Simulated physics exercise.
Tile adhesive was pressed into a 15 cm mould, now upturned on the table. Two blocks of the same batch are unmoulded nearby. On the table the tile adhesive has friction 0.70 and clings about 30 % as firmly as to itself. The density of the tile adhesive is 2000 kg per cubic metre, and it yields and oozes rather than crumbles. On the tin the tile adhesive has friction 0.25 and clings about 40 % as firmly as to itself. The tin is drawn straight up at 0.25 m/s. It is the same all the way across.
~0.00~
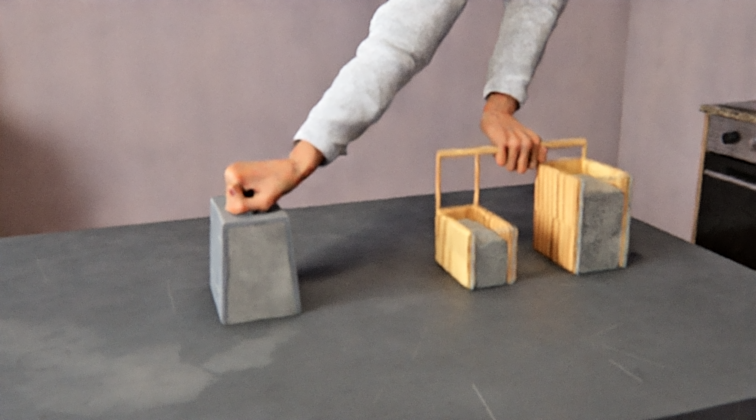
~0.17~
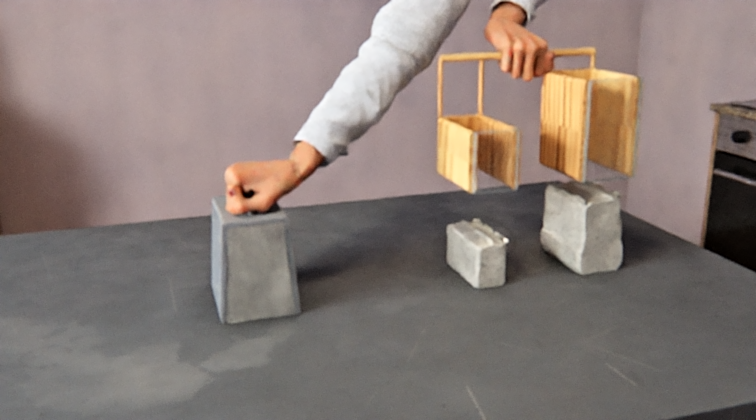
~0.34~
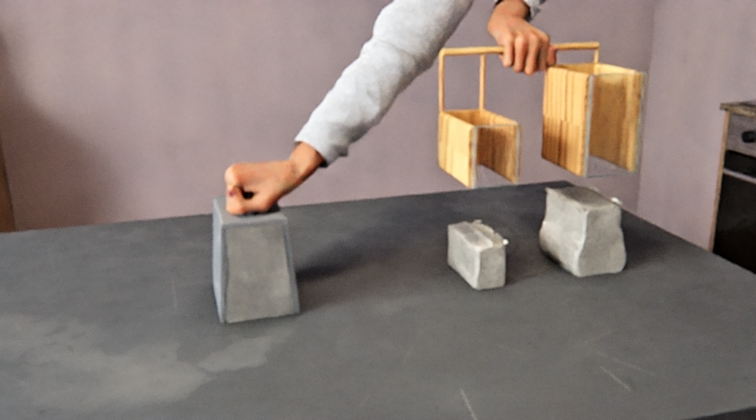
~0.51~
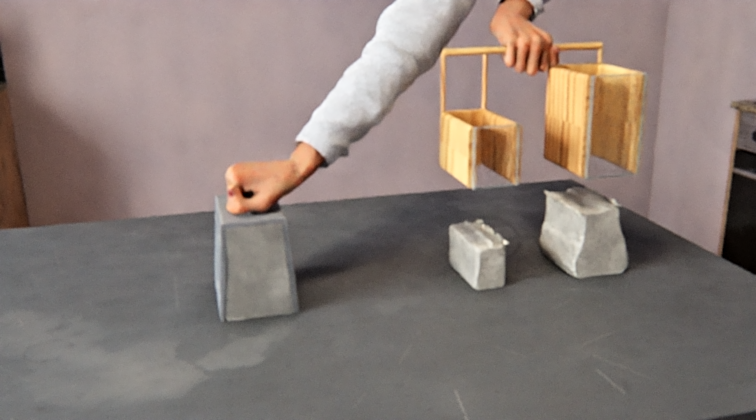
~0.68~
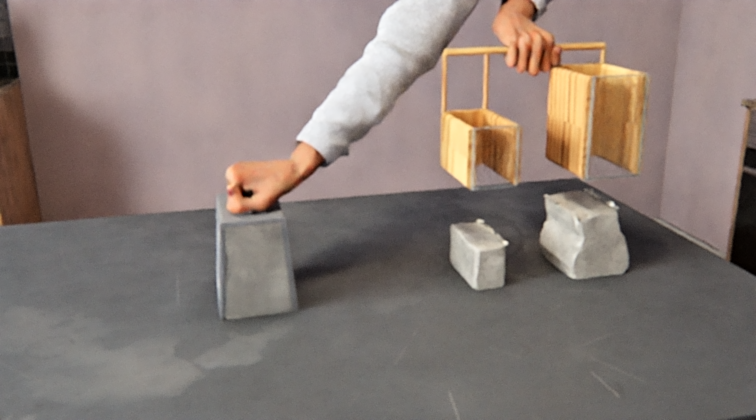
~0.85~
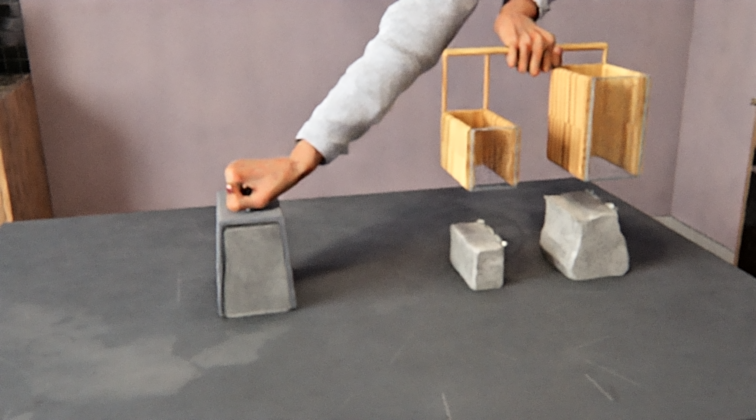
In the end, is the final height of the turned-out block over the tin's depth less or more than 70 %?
It comes out more than 70 %.
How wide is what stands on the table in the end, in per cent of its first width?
About 130 %.
By 1.16 s, the tin is up by 7.7 cm.
By 1.53 s, the tin is up by 17 cm; what stands on the table is 85 % of the tin's depth.
By 1.90 s, the tin is up by 26 cm; what stands on the table is 84 % of the tin's depth.
By 2.27 s, the tin is up by 27 cm; what stands on the table is 84 % of the tin's depth.
By 2.37 s, at the end, the tin is up by 27 cm; what stands on the table is 84 % of the tin's depth.
